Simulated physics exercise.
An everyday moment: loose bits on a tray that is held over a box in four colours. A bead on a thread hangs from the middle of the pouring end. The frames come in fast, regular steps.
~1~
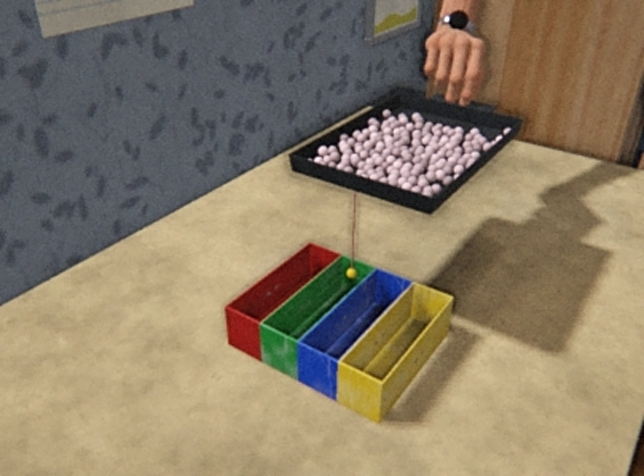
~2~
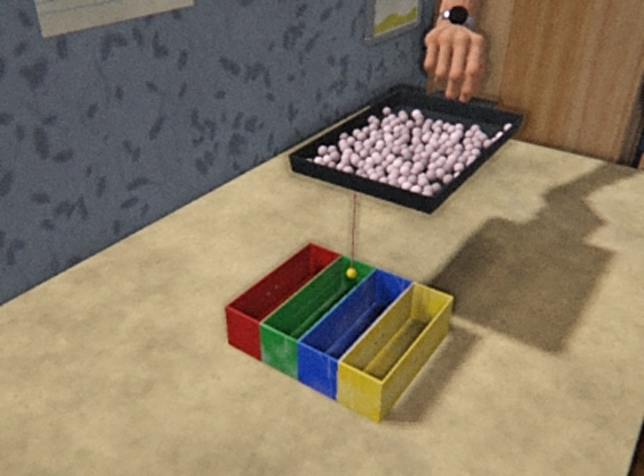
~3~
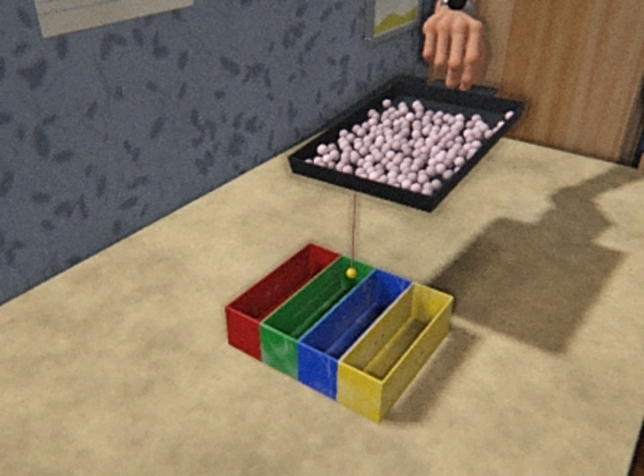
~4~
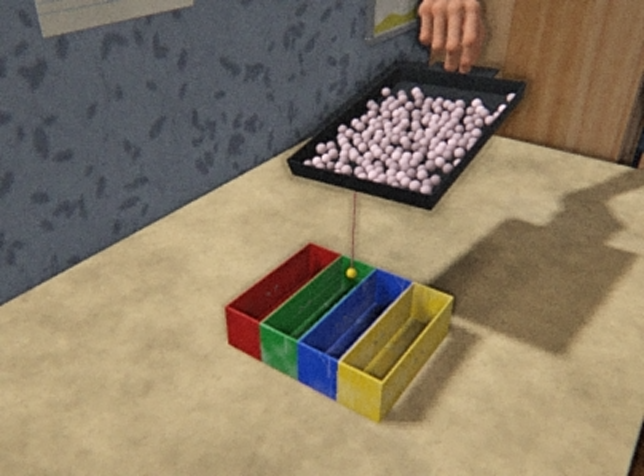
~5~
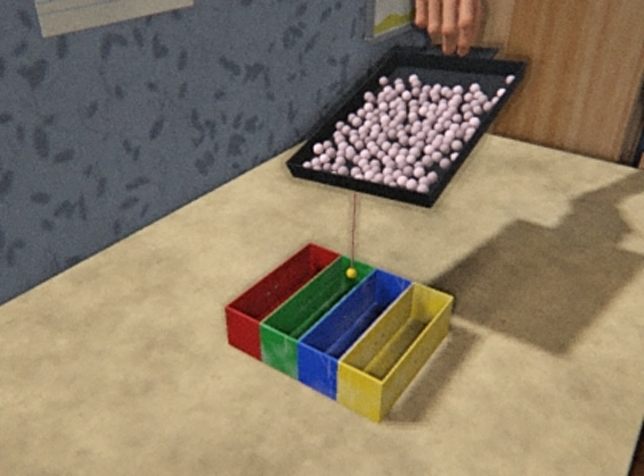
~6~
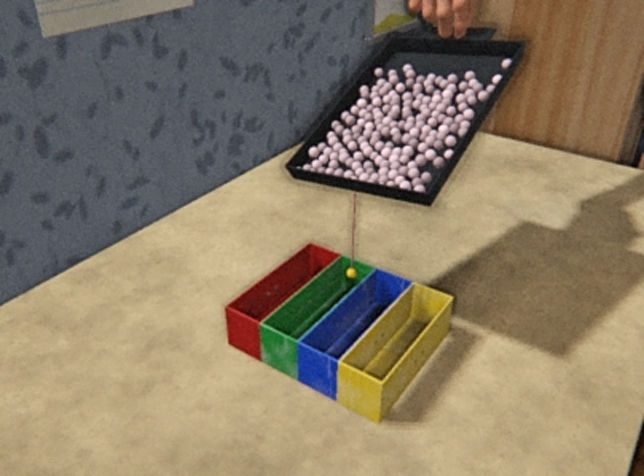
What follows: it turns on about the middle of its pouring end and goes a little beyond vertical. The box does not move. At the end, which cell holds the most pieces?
It favours the red compartment.
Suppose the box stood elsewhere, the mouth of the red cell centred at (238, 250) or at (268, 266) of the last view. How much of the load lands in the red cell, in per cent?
The first gives 0 %, the second 40 %.
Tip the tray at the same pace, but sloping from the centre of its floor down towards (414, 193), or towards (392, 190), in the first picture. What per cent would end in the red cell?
Roughly 0 per cent, and 0 per cent.
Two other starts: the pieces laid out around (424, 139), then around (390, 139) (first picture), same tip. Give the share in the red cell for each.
About 50 and 50 per cent.
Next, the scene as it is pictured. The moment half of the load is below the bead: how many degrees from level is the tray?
At some 105 degrees.
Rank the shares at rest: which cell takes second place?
The runner-up: The cell in green.
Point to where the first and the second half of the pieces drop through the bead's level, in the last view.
Around (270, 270) and then (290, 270).
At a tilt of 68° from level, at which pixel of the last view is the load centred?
Roughly at (345, 137).
Soon after the last picture, tray tipped steeply; nearly all on the tray; a stray few falling or outside the box.
A little later, tray tipped past a quarter turn; a small part on the tray; about a quarter in the red cell; a small part in the green cell; a stray few in the blue cell; about a third falling or outside the box.
Later still, tray tipped past a quarter turn; about half in the red cell; about a quarter in the green cell; a small part in the blue cell; about a quarter falling or outside the box.
By the end, tray tipped past a quarter turn; about half in the red cell; about a quarter in the green cell; a small part in the blue cell; none in the yellow cell; about a quarter outside the box.
